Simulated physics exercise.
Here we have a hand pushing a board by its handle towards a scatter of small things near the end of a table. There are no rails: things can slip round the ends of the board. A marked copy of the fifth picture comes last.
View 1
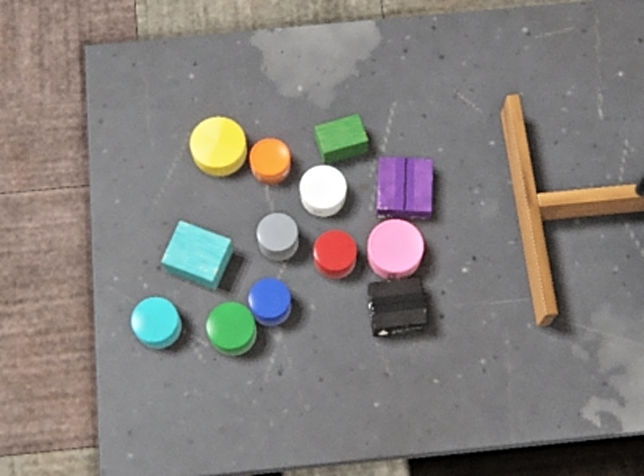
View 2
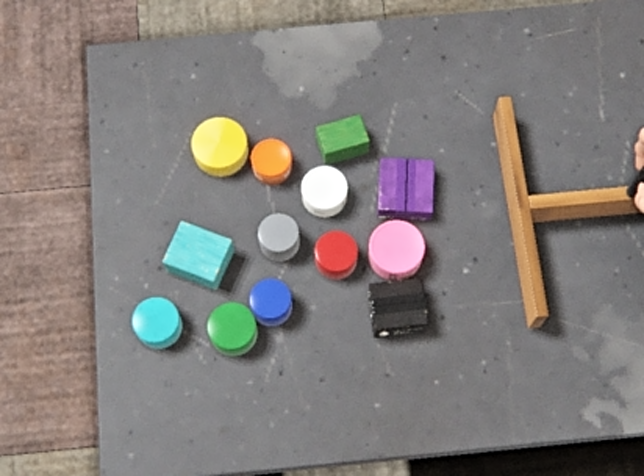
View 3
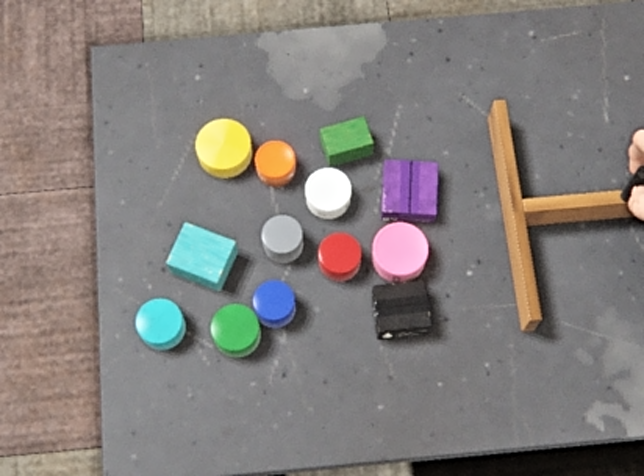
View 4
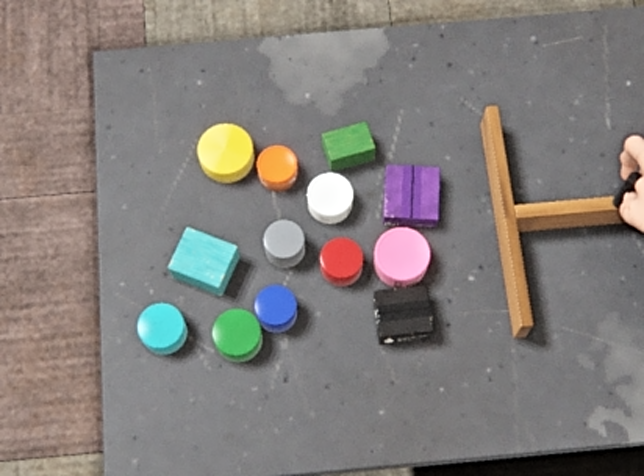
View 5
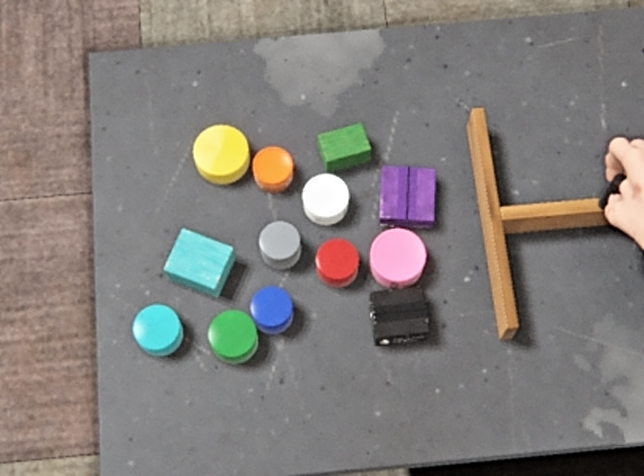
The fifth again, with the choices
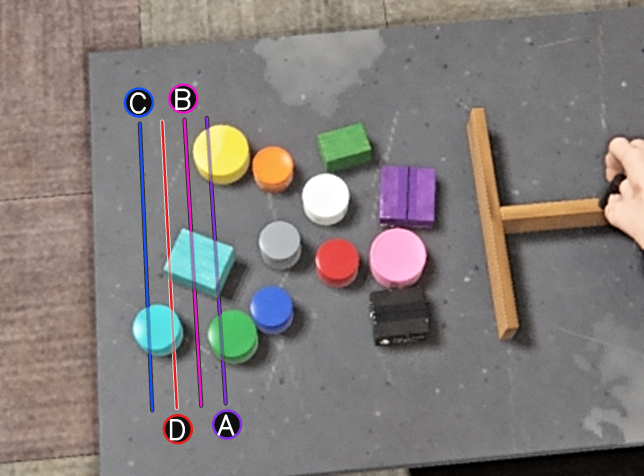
A wooden T-shaped board, pushed by a hand at its handle, slid slowly a short way left across the grey table towards a scatter of colourful little tubs and blocks, which stayed still.
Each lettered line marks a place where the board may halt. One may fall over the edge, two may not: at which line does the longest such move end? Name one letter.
It can go as far as A.
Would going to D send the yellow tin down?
By then, no.
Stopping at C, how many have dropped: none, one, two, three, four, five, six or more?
By then, six or more.
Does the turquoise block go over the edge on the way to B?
By then, yes.
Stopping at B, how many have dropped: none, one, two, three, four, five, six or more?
Two.
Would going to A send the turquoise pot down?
By then, no.
On the copy, A at (216, 254); B at (193, 256); C at (146, 260); D at (169, 258).
On A. First, board (396, 223); black box (370, 319); pink tub (363, 263).
Then, board (295, 232); turquoise block (170, 265); yellow tin (177, 144).
Finally, board (218, 239); turquoise block (94, 266); turquoise pot (102, 342); none fallen.
By contrast, B drops two; C drops seven; D drops five.
